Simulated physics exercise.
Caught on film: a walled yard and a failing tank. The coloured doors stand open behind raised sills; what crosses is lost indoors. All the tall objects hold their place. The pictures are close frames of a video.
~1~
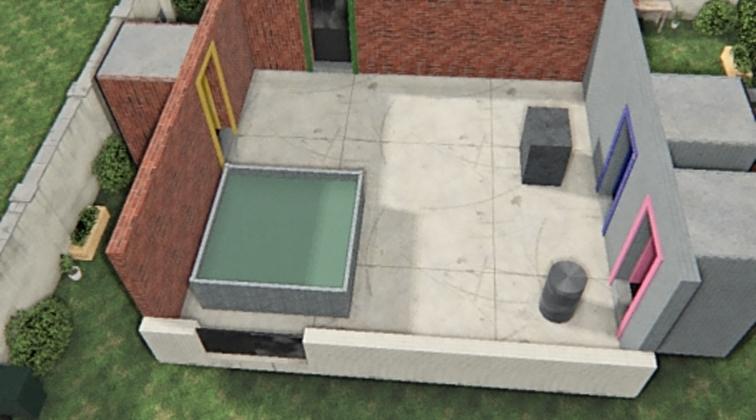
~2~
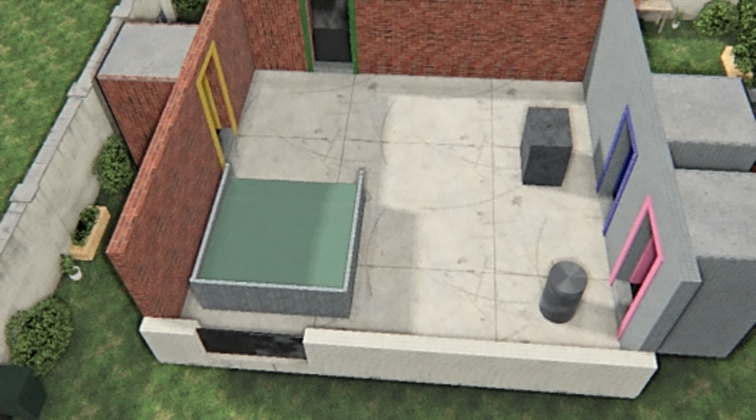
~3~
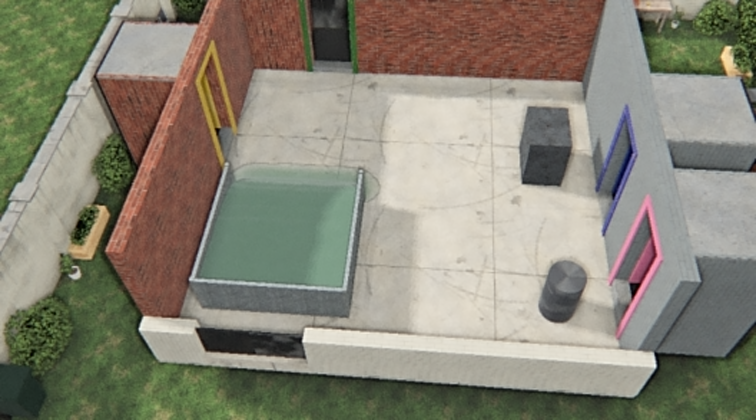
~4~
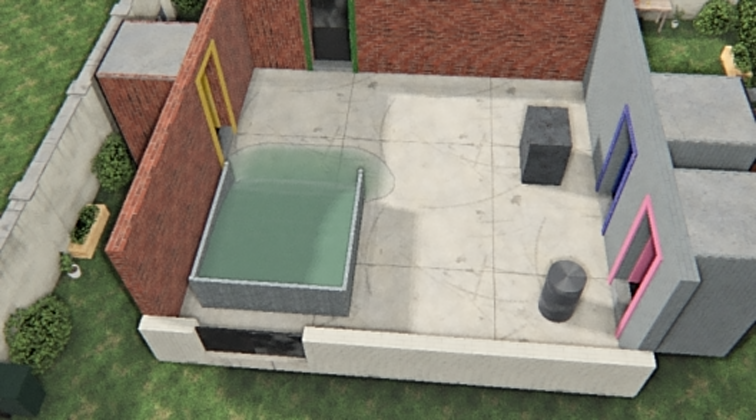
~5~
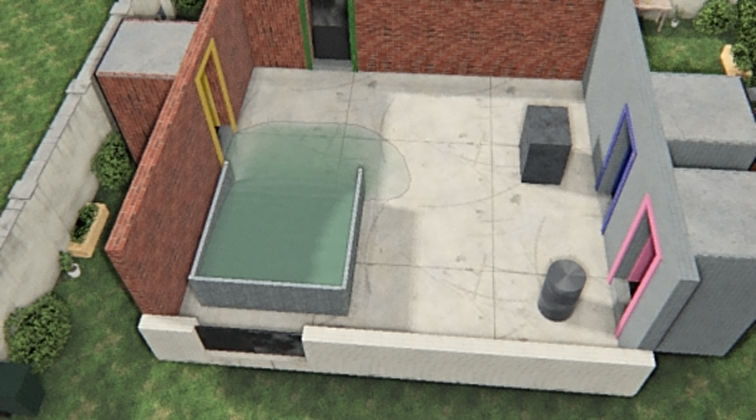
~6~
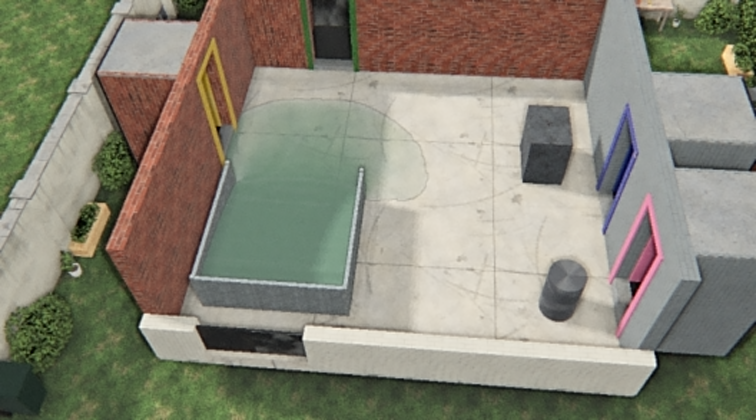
A square tank of green water stands at the left of a walled yard with a pale concrete floor, seen from high above. Brick walls rise left and behind, with yellow and green door surrounds; blue and pink ones line the grey right wall, near a dark block and a cylinder. The tank's far side opens and water spreads backward and rightward in a thin, rounded sheet, while the camera stays still.
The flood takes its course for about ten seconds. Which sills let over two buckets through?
One by one: The yellow door stays under that; the blue door stays under that; the green door takes more than that; the pink door stays under that.
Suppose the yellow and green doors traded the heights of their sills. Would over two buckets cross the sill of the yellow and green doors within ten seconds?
In short: Yellow is over; green lets more in.
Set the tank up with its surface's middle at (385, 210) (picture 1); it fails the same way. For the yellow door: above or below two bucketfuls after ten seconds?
My reading: Yellow is under.
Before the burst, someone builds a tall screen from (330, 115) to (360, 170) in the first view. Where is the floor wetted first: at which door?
The yellow-painted one.
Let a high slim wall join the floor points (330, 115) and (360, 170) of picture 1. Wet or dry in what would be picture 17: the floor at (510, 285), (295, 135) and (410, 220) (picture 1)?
In turn: No water, covered, dry.
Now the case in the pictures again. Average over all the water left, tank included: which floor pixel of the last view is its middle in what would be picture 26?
I would point to (343, 139).
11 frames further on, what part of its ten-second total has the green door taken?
Close to 40 %.
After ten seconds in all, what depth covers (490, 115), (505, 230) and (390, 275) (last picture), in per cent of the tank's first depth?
Roughly 10, 6 and 6 per cent, in turn.
A moment on, water covers 35 % of the floor; the yellow door wet at the sill, nothing in, the blue door not reached, the green door over two buckets in, the pink door not reached.
Next, water covers 40 % of the floor; the yellow door wet at the sill, nothing in, the blue door not reached, the green door far over two buckets in, the pink door not reached.
Then, water covers 50 % of the floor; the yellow door wet at the sill, nothing in, the blue door not reached, the green door far over two buckets in, the pink door not reached.
Later, water covers 80 % of the floor; the yellow door wet at the sill, nothing in, the blue door wet at the sill, nothing in, the green door far over two buckets in, the pink door wet at the sill, nothing in.
In the end, water covers 100 % of the floor; the yellow door wet at the sill, nothing in, the blue door under two buckets in, the green door far over two buckets in, the pink door wet at the sill, nothing in.
